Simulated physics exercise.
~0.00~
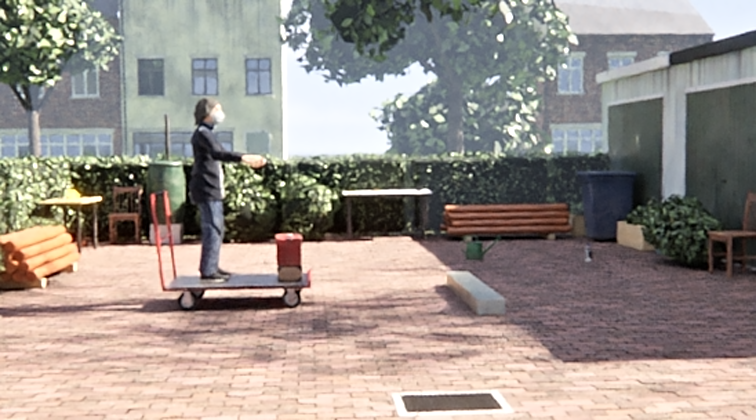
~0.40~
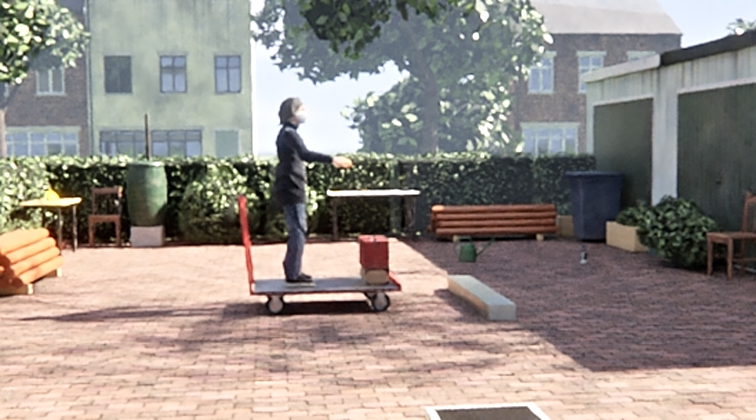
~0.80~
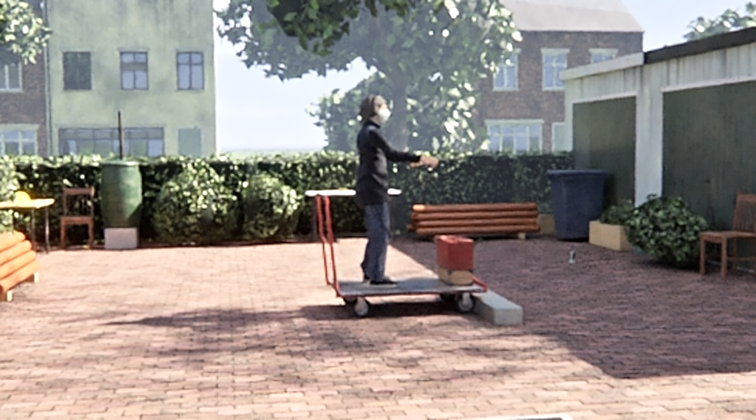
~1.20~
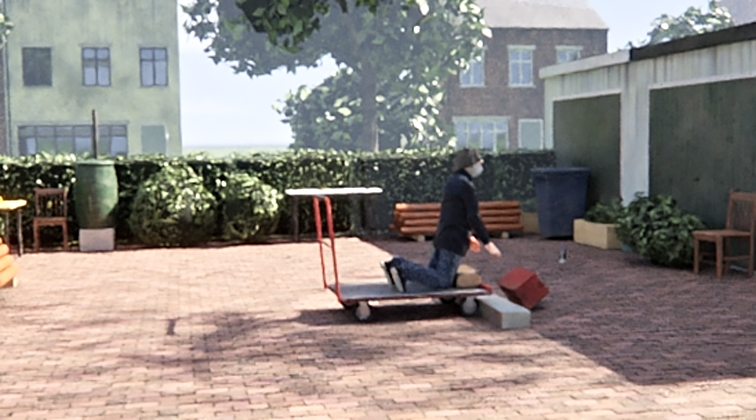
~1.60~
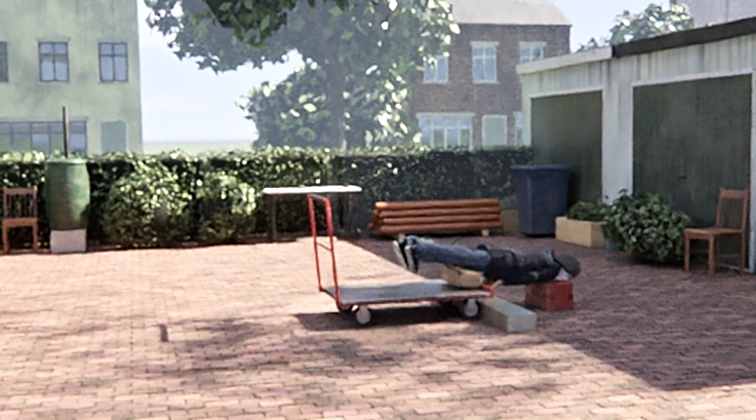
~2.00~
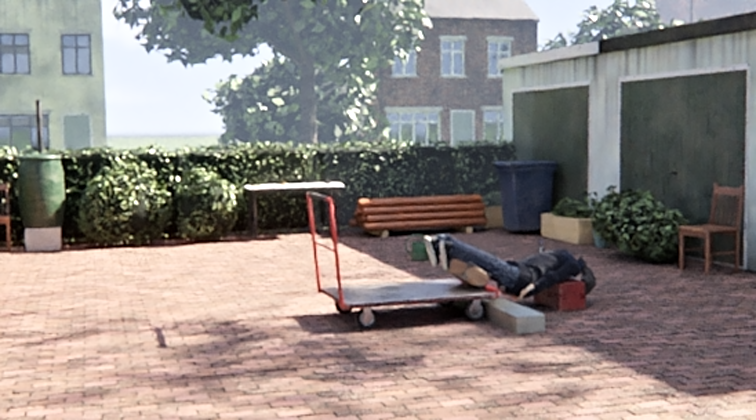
A flat trolley with a red handle rolls right across a sunny brick courtyard, seen from the side by a slowly drifting camera, with a hedge, stacked logs and grey-doored garages behind. A dark-clothed rider stands on it, arms held forward, behind a red parcel resting on a brown suitcase. The trolley meets a pale kerb and stops flat. The parcel tumbles off over the front, and the rider drops to the knees and pitches after it. The rider ends sprawled face down past the front edge by the parcel, legs trailing back over the tilted suitcase, still behind the edge.
